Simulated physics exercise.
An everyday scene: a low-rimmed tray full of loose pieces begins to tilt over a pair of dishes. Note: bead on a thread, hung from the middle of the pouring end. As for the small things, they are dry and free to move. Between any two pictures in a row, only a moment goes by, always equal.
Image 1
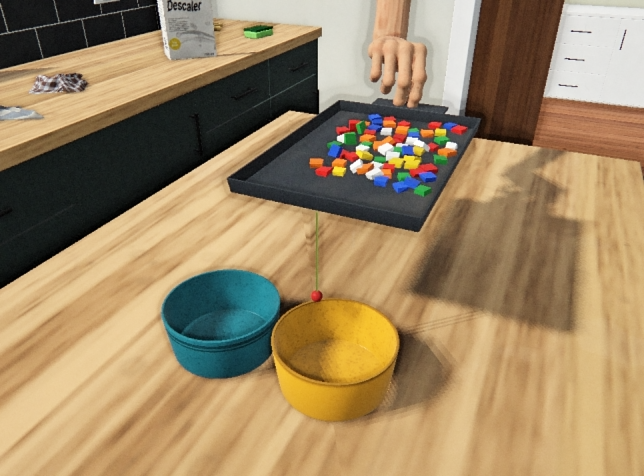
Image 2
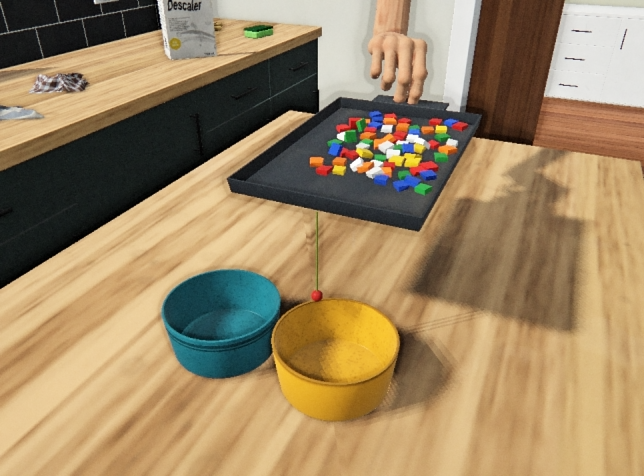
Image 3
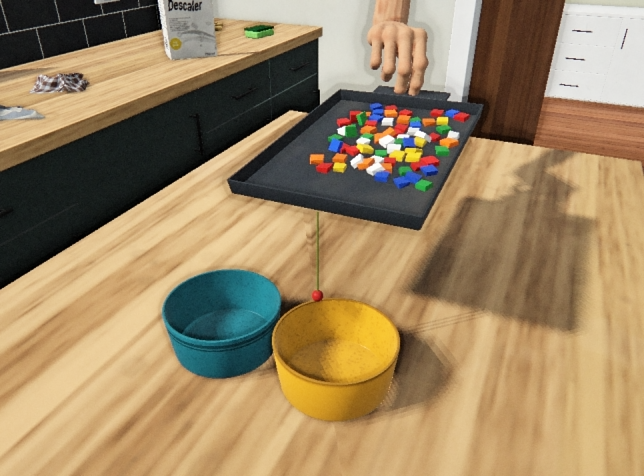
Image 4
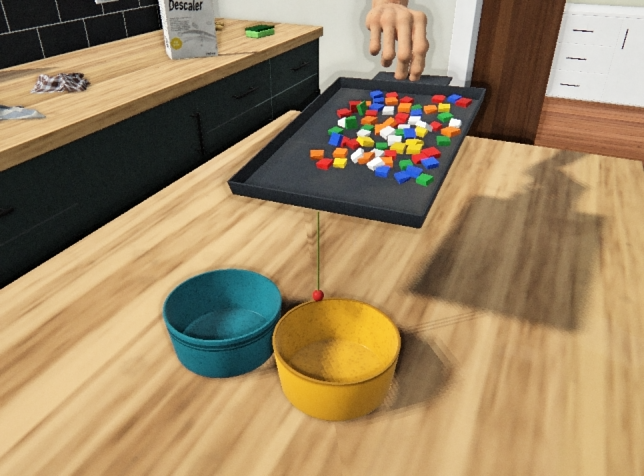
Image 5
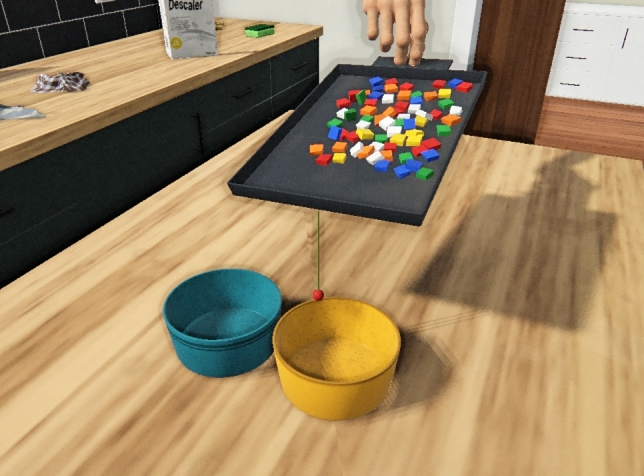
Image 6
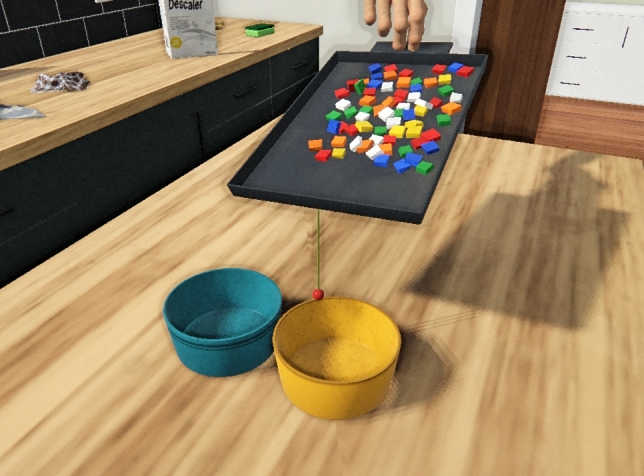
A dark tray of colourful small pieces gradually tilts toward two bowls beneath a hand.
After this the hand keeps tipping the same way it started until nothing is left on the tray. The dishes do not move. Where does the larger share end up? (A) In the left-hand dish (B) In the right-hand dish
A, in the left-hand dish.
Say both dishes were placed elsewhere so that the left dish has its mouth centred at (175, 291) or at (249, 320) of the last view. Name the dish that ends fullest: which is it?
Results - the dish on the right side first, the dish on the left side second.
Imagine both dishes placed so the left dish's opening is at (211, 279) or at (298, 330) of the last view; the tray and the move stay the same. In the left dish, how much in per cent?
You'd end up with around 30 per cent and then around 60 per cent.
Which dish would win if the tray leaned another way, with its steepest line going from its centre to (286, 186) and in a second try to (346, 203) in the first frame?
The leftmost dish, then the rightmost dish.
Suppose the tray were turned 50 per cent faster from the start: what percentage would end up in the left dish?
It would come out near 60 per cent.
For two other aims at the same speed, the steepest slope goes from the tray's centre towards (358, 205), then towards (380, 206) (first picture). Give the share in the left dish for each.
The first gives 0 %, the second 0 %.
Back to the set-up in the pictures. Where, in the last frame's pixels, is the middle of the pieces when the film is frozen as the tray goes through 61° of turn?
Around (294, 176).
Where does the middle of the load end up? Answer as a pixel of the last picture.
Centre at rest, last view: Approx. (246, 346).
Just after the last frame, tray tipped steeply; almost all on the tray; just a few in the right dish; about a tenth in the air.
A moment on, tray tipped past a quarter turn; roughly a third on the tray; about a tenth in the right dish; roughly a quarter in the left dish; just a few outside both; roughly a quarter in the air.
Further on, tray tipped past a quarter turn; roughly a quarter in the right dish; roughly two thirds in the left dish; about a tenth outside both.
When it is over, tray tipped past a quarter turn; roughly a quarter in the right dish; roughly two thirds in the left dish; about a tenth outside both.
